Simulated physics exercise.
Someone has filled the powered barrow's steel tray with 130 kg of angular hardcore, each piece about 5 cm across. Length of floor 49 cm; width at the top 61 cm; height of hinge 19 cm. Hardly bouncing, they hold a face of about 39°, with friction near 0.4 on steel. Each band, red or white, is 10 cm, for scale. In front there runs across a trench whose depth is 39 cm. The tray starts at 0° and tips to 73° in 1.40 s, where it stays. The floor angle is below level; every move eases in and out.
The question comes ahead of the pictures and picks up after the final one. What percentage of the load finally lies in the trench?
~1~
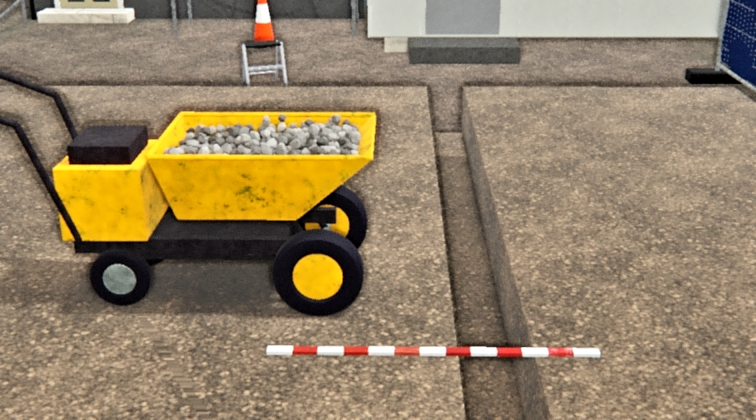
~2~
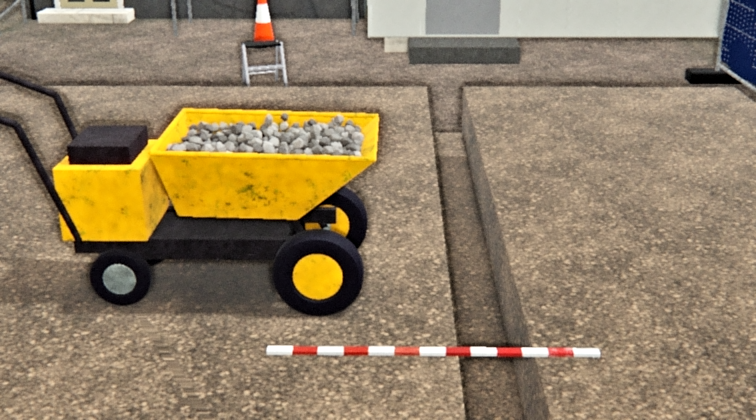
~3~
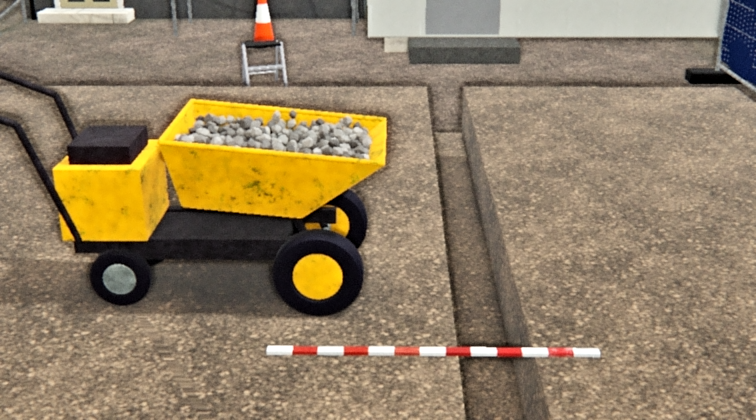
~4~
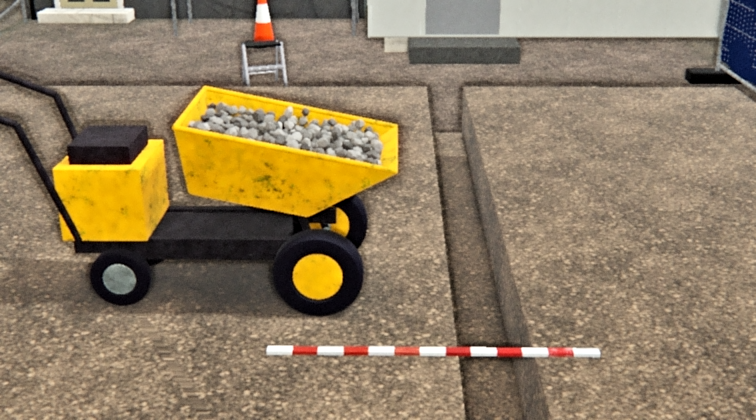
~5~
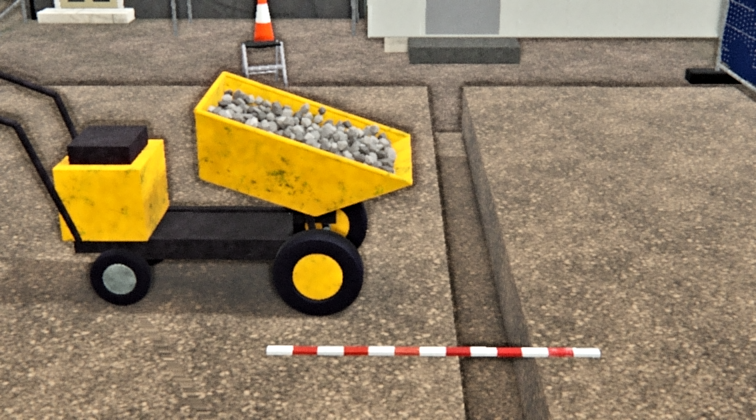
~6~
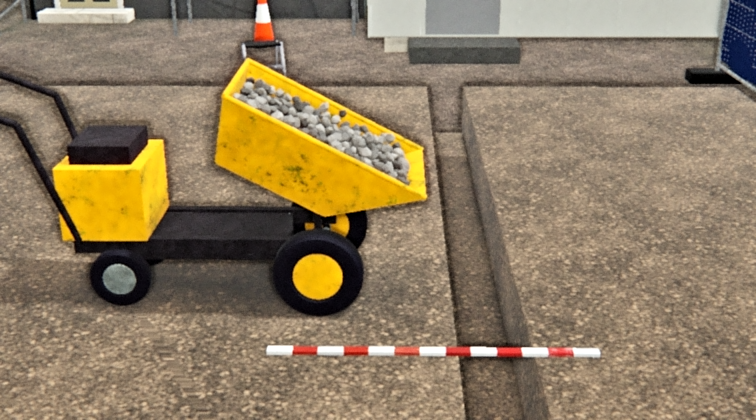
About 96 per cent.
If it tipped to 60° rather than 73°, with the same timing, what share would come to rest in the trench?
Some 80% would finish there.
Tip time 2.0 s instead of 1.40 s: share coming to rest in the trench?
About 100 percent, I'd say.
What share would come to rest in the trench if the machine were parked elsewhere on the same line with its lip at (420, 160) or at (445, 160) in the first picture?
Result: Close to 35 then close to 5 per cent.
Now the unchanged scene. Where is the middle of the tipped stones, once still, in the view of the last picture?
The resting stones are centred at roughly (485, 338).
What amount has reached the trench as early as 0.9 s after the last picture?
55 per cent, give or take.
Then, 0.5 s after the last picture the floor is at 62°, 100 % in the tray; the foremost stones are at (458, 238).
Then, 0.9 s after the last picture the floor is at 73°, 46 % in the tray, 53 % in the trench, 1 % past the trench; the foremost stones are at (548, 296).
Then, 1.3 s after the last picture the floor is at 73°, 9 % in the tray, 87 % in the trench, 4 % past the trench; the foremost stones are at (599, 286).
Then, 3.2 s after the last picture the floor is at 73°, 0 % in the tray, 96 % in the trench, 4 % past the trench; the foremost stones are at (605, 285).
